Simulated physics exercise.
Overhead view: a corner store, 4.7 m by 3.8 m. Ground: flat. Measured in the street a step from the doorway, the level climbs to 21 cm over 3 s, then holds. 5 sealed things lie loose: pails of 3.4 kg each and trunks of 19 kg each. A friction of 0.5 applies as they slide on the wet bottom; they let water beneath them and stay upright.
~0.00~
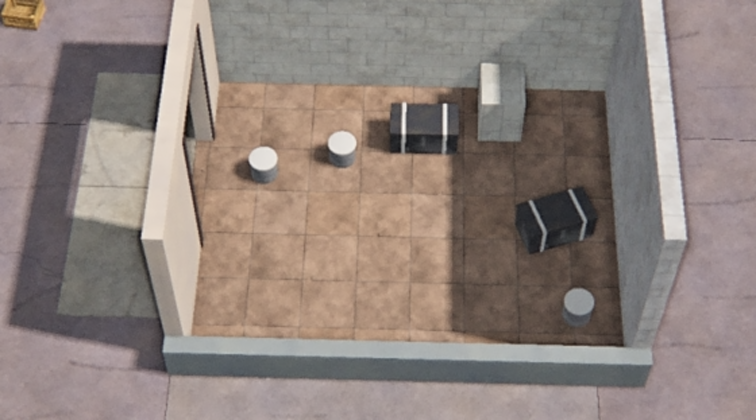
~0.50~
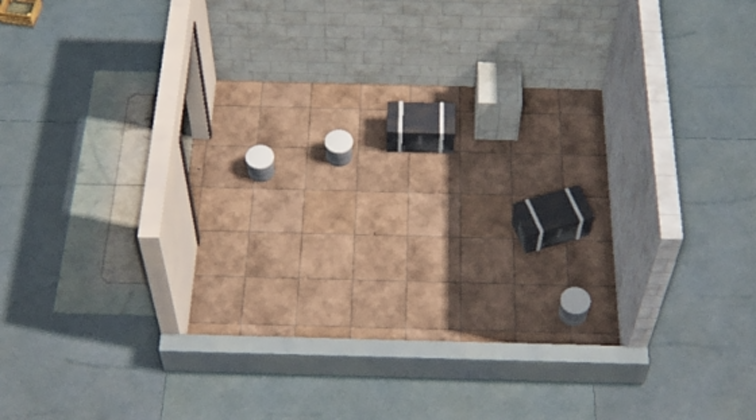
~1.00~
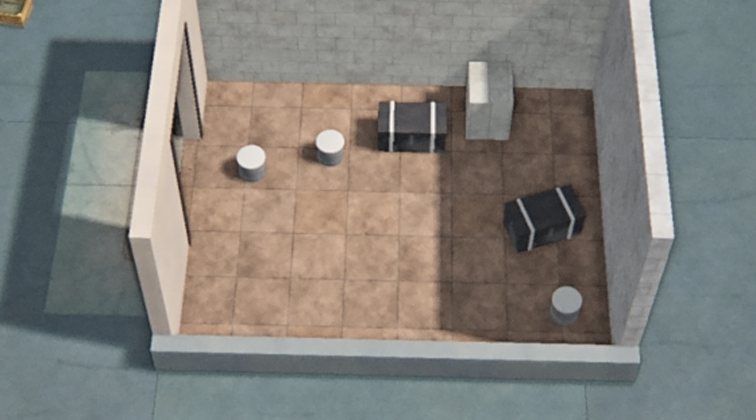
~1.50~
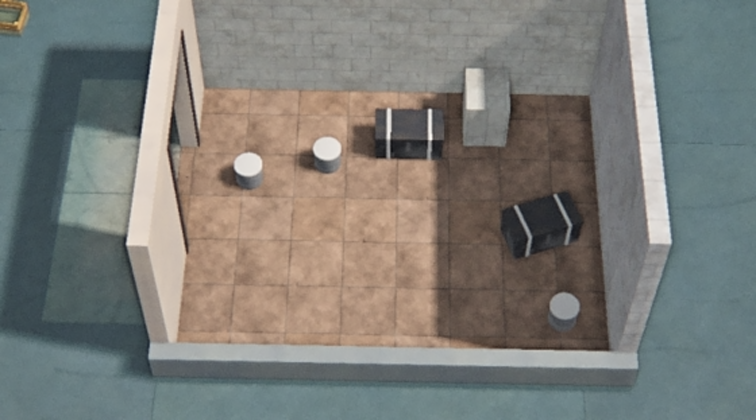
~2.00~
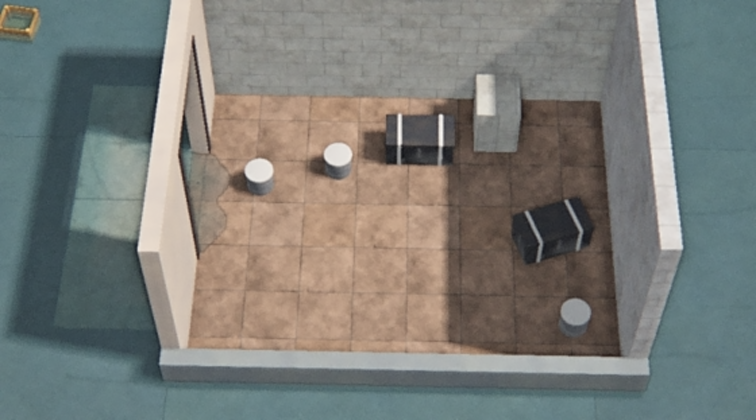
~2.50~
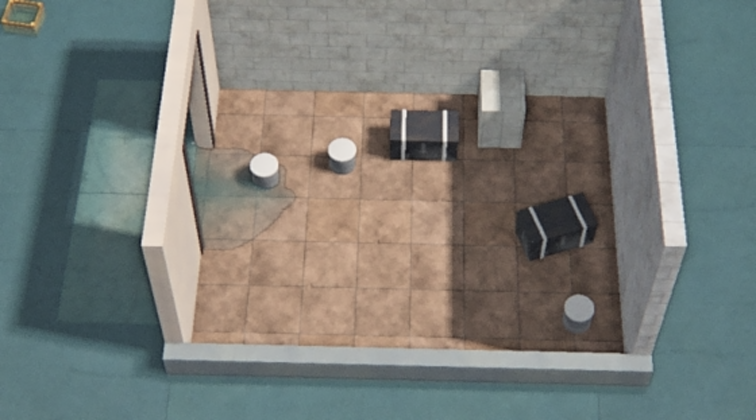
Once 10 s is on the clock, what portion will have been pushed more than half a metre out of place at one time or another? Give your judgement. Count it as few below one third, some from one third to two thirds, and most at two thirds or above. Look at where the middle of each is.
Most.
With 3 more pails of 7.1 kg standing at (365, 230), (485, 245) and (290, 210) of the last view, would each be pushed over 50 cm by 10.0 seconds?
Order as given - above the limit, inside the limit, above the limit.
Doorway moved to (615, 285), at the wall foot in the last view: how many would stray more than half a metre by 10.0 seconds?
Count: 4.
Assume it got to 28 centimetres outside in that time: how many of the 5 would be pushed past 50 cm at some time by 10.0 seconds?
Under that setup the answer is 5.
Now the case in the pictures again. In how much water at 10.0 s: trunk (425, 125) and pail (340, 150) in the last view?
I'd estimate 13 cm for the first and 12 cm for the second.
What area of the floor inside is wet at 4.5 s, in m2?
Close to 10.0 m2, I'd say.
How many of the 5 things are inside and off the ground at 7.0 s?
I'd say 5 of them.
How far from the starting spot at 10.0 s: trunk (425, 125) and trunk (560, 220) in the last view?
First 200 cm, then 120 cm.
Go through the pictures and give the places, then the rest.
A pail at (263, 158), on the bottom; a pail at (579, 301) rests on the ground; 0.0 m2 under water; 0 of 5 have shifted, in the first frame.
A pail at (260, 157), on the bottom; a pail at (576, 300) rests on the ground; water covers 0.0 m2; 0 of 5 have shifted, in the second frame.
A pail at (251, 157), on the bottom; a pail at (567, 299), on the bottom; 0.0 m2 under water; 0 of 5 have shifted, in the third frame.
A pail at (248, 164) rests on the ground; a pail at (565, 306), on the bottom; 0.0 m2 under water; 0 of 5 have shifted, in the fourth frame.
A pail at (259, 170), on the bottom; a pail at (576, 311), on the bottom; water covers 0.2 m2; 0 of 5 have shifted, in the fifth frame.
A pail at (264, 165), on the bottom; a pail at (579, 308) rests on the ground; water covers 0.9 m2; 0 of 5 have shifted, in the sixth frame.
After 3.5 s 1 of 5 are over 50 cm from their spots; 0 afloat.
After 4.5 s 1 of 5 are over 50 cm from their spots; 2 afloat.
After 7.0 s 2 of 5 are over 50 cm from their spots; 5 afloat.
After 10.0 s 4 of 5 are over 50 cm from their spots, and 4 have been at some point; 5 afloat.
